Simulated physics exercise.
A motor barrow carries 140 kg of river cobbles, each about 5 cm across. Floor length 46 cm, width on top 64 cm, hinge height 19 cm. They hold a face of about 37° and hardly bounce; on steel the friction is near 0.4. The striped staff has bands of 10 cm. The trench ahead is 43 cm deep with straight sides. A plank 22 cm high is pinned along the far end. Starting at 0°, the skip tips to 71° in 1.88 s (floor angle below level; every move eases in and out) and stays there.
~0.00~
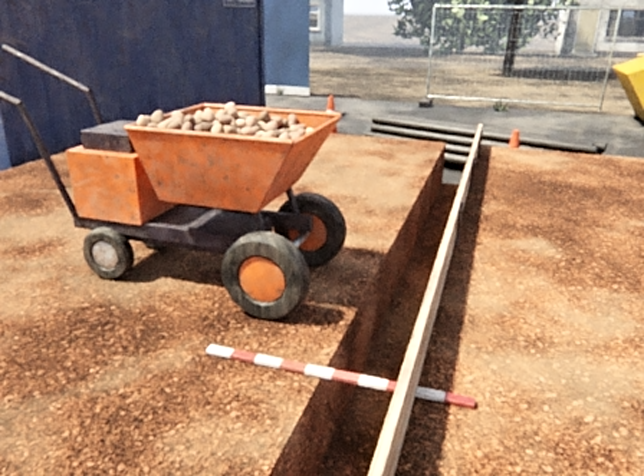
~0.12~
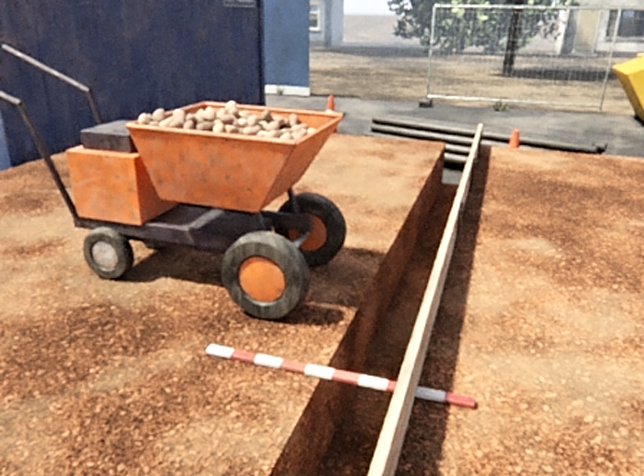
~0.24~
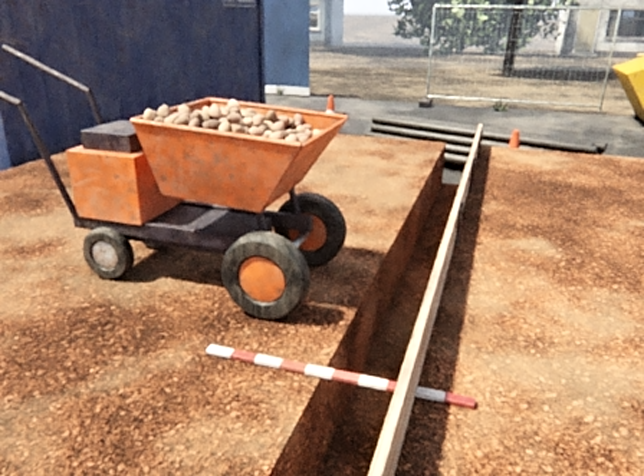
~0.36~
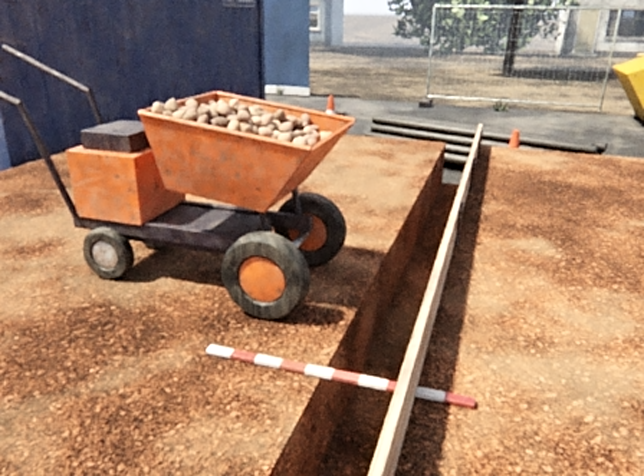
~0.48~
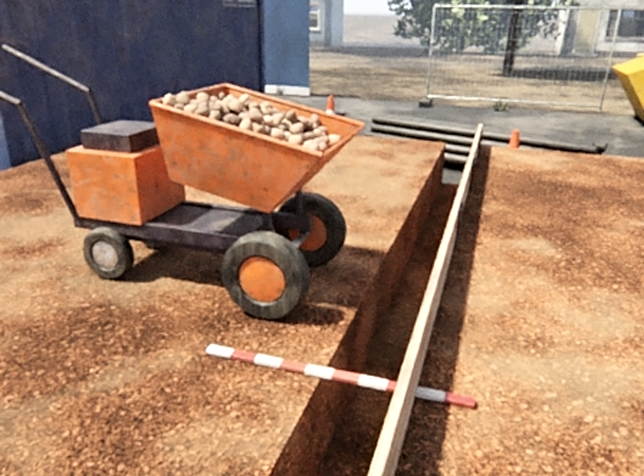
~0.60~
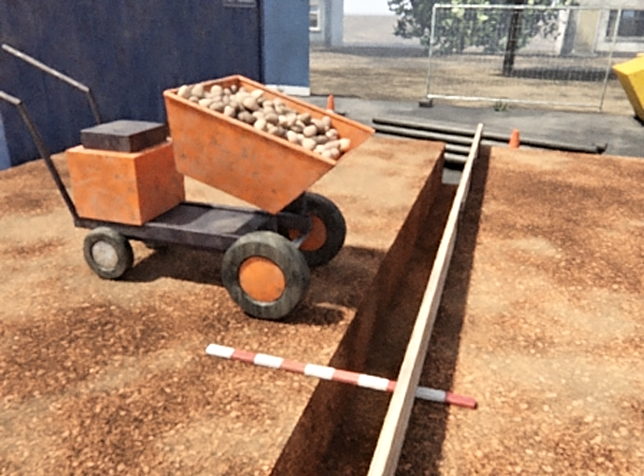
An orange motor barrow loaded with pale, rounded stones stands on reddish-brown ground at a building site, seen from slightly above, with a dark blue wall behind it and wire fencing beyond. To its right run a straight-sided trench and a long pale plank, with a red-and-white striped staff lying across in front. The skip gradually tilts forward to the right, its rear rising and the stones riding with it, while the wheels and camera stay still.
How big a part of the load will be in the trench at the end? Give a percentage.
Some 19 per cent of it.
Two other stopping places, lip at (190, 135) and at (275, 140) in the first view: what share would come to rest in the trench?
Near 65 per cent from the first place, 75 from the second.
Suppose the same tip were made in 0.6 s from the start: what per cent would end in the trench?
It would be near 15 per cent.
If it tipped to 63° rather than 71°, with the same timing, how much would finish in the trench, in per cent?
It would be near 20 per cent.
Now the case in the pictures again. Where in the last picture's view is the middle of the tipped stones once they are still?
Around (465, 313).
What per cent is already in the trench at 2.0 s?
About 5 per cent by then.
After 1.4 s the floor is at 60°; 98 % in the skip, 2 % in the trench; the foremost stones are at (439, 265).
After 2.0 s the floor is at 71°; 63 % in the skip, 7 % in the trench, 30 % past the trench; the foremost stones are at (596, 352).
After 2.3 s the floor is at 71°; 46 % in the skip, 10 % in the trench, 43 % past the trench; the foremost stones are past the picture's edge.
After 4.3 s the floor is at 71°; 27 % in the skip, 19 % in the trench, 54 % past the trench; the foremost stones are past the picture's edge.
